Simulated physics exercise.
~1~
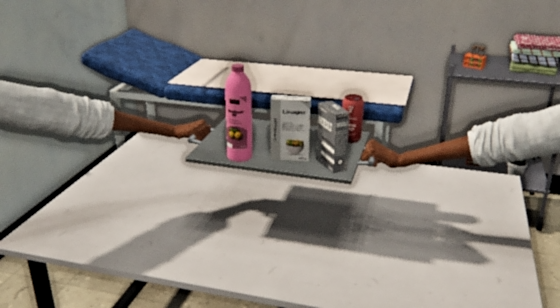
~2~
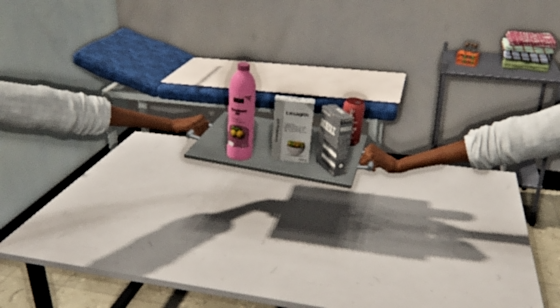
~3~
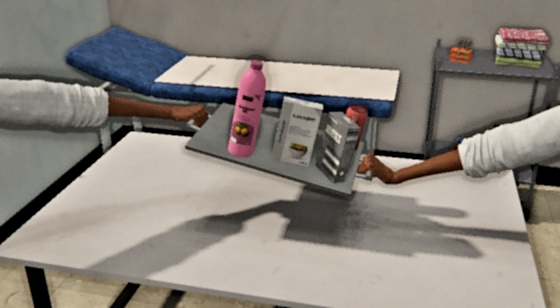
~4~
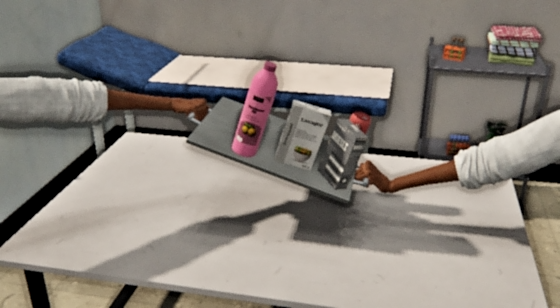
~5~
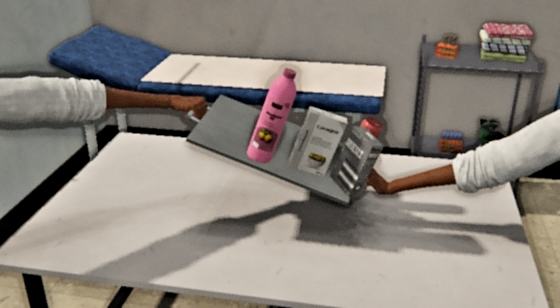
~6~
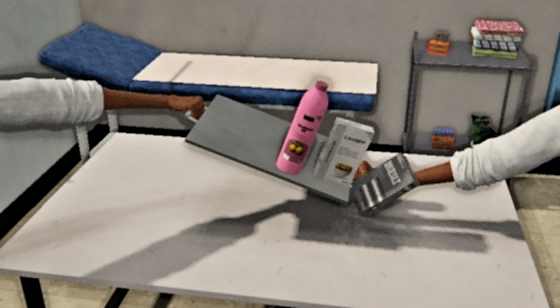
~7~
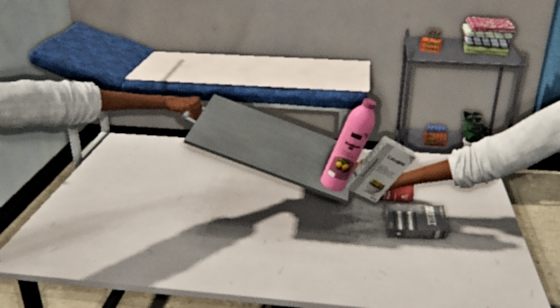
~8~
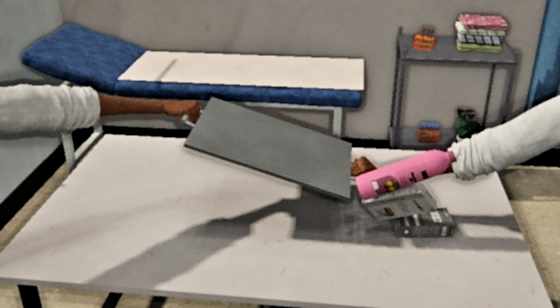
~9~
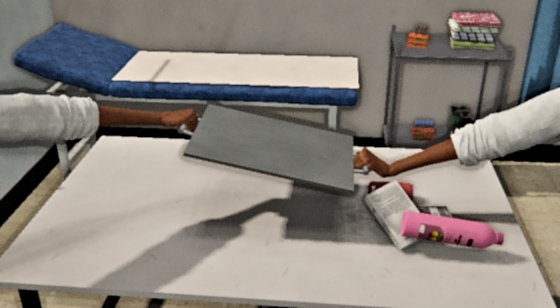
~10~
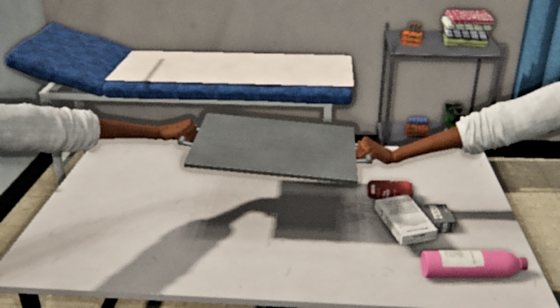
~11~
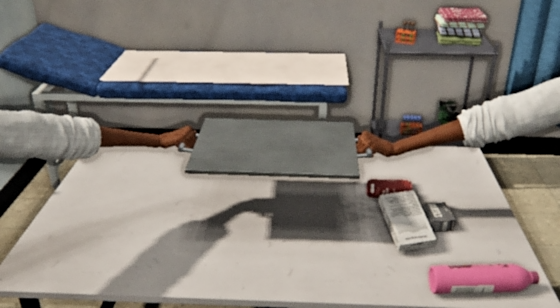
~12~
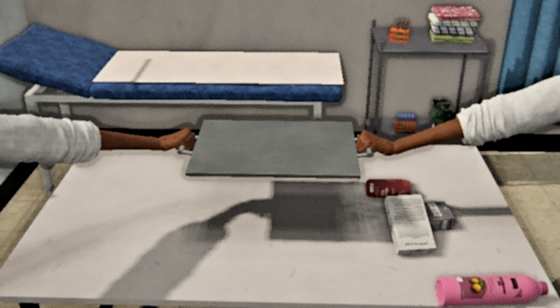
A flat grey tray, held by two hands in white sleeves above a white table, carries a pink bottle, a white packet, a grey packet and a red can, seen from slightly above with a blue bed and a shelf behind. The hands tip the tray down to the right, and the items lean and slide that way. The grey packet and red can drop off first, then the white packet, and lastly the pink bottle, which topples and rolls toward the near right corner. The hands level the empty tray, leaving all four items lying on the table's right side.
